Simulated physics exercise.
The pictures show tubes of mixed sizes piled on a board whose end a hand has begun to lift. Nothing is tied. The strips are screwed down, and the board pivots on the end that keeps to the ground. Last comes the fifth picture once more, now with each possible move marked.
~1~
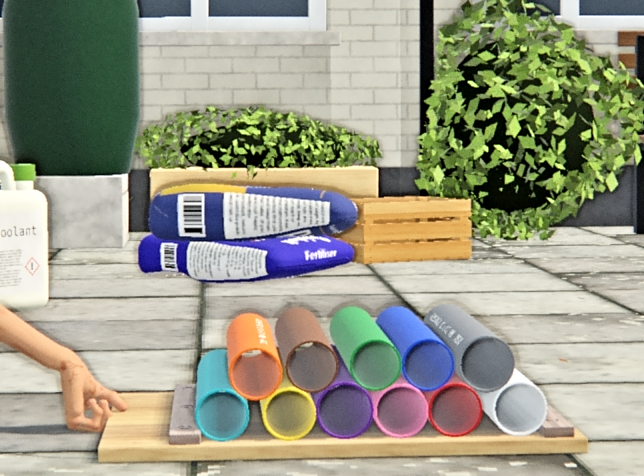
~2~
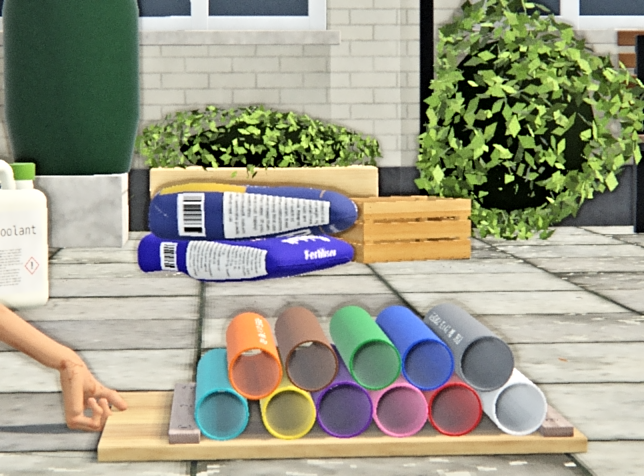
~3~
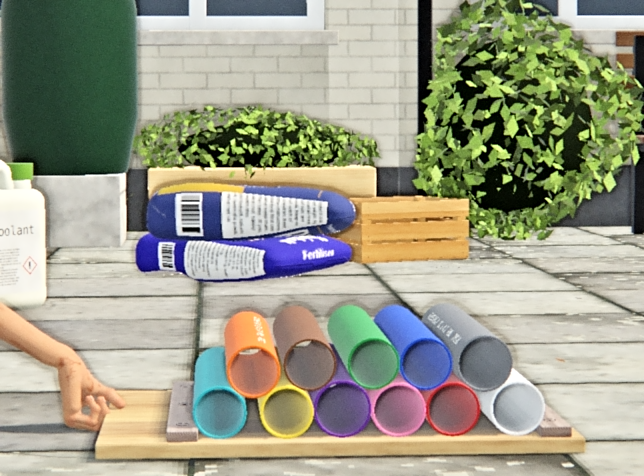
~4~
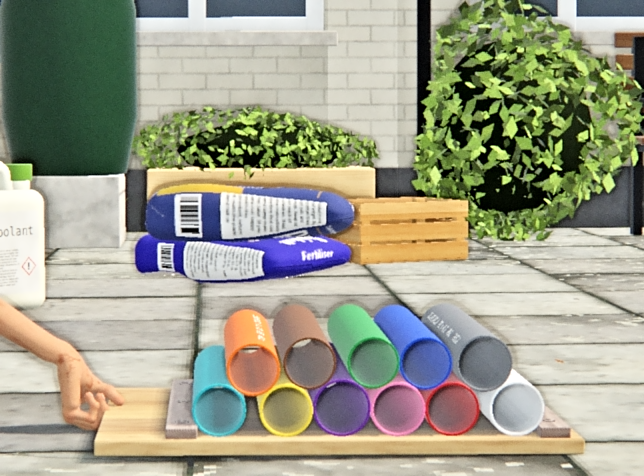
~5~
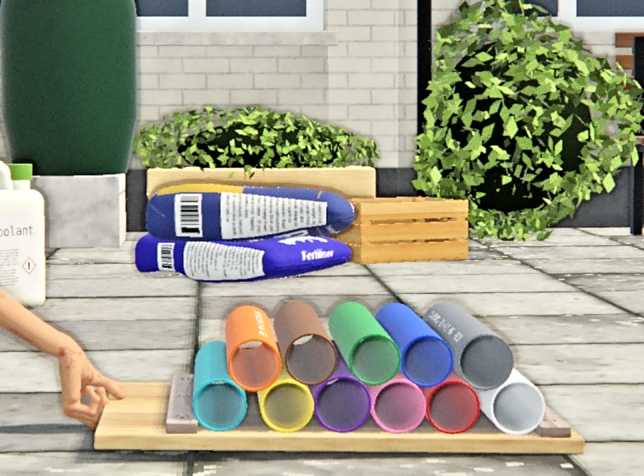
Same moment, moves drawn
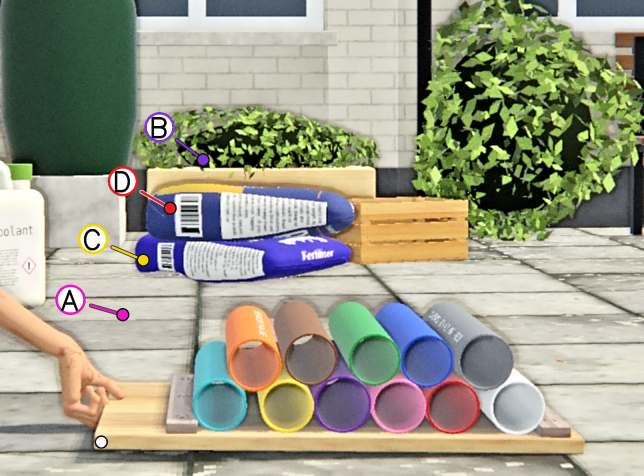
A hand at the left end of a wooden board barely raised it, if at all, while the colourful tubes stacked in two rows on top stayed piled together on the paved patio.
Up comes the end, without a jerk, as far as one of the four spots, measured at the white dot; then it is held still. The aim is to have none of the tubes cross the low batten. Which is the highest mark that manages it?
Raise it to C.
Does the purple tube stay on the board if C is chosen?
The purple tube: Yes.
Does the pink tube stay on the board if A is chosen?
Yes, with A.
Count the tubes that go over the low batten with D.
It comes to eleven.
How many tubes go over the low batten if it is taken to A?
The count is none.
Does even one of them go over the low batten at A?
No, at A.
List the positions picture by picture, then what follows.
The first picture shows green tube (375, 365); orange tube (256, 374); brown tube (312, 367).
The second picture shows brown tube (312, 366); blue tube (427, 364).
The third picture shows board (331, 414); turquoise tube (220, 413); yellow tube (287, 412); grey tube (484, 364).
The fourth picture shows board (330, 413); turquoise tube (219, 410); yellow tube (286, 410).
The fifth picture shows board (330, 410); turquoise tube (220, 405); yellow tube (287, 406).
On the marked copy, A at (123, 315); B at (203, 160); C at (143, 260); D at (170, 208); the white dot at (101, 442).
Following C. Soon after the start, board at 15°.
Later, board at 24°.
In the end, board at 24°, none over the low batten.
As for the rest, A none over the low batten; B eleven over the low batten; D eleven over the low batten.
